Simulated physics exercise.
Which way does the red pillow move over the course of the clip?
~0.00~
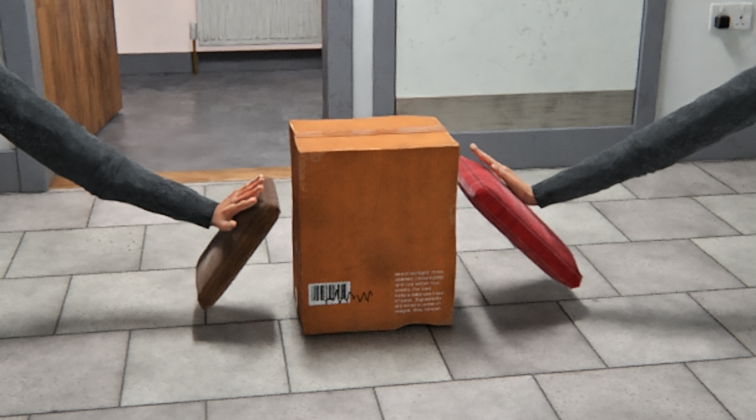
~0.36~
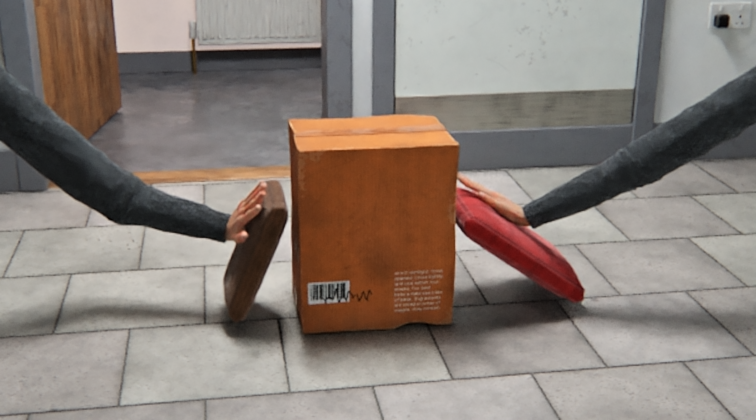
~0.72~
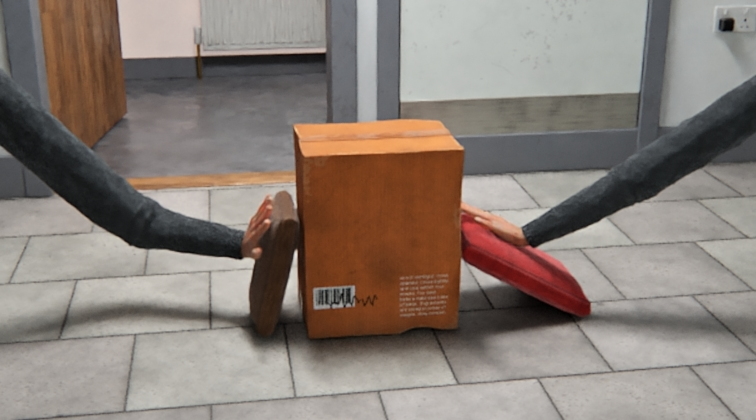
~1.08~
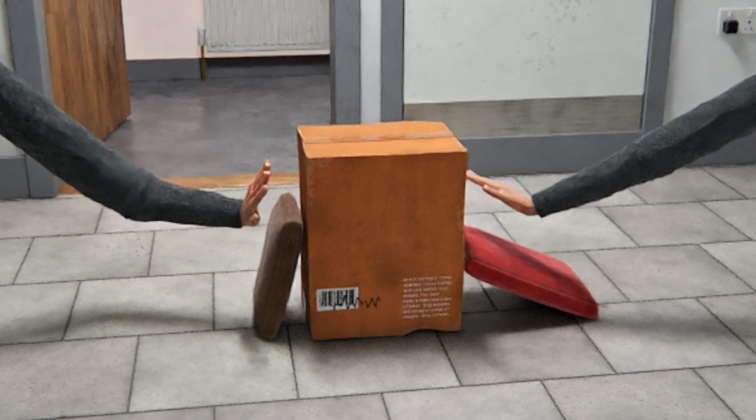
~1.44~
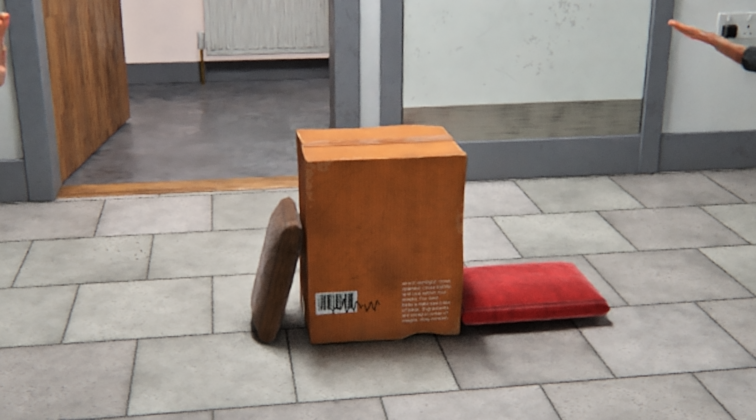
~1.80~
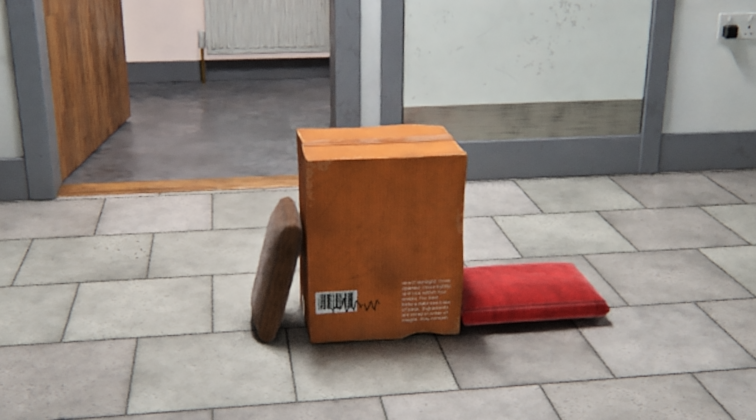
The red pillow moves down, ending flat on the floor to the right of the orange box.
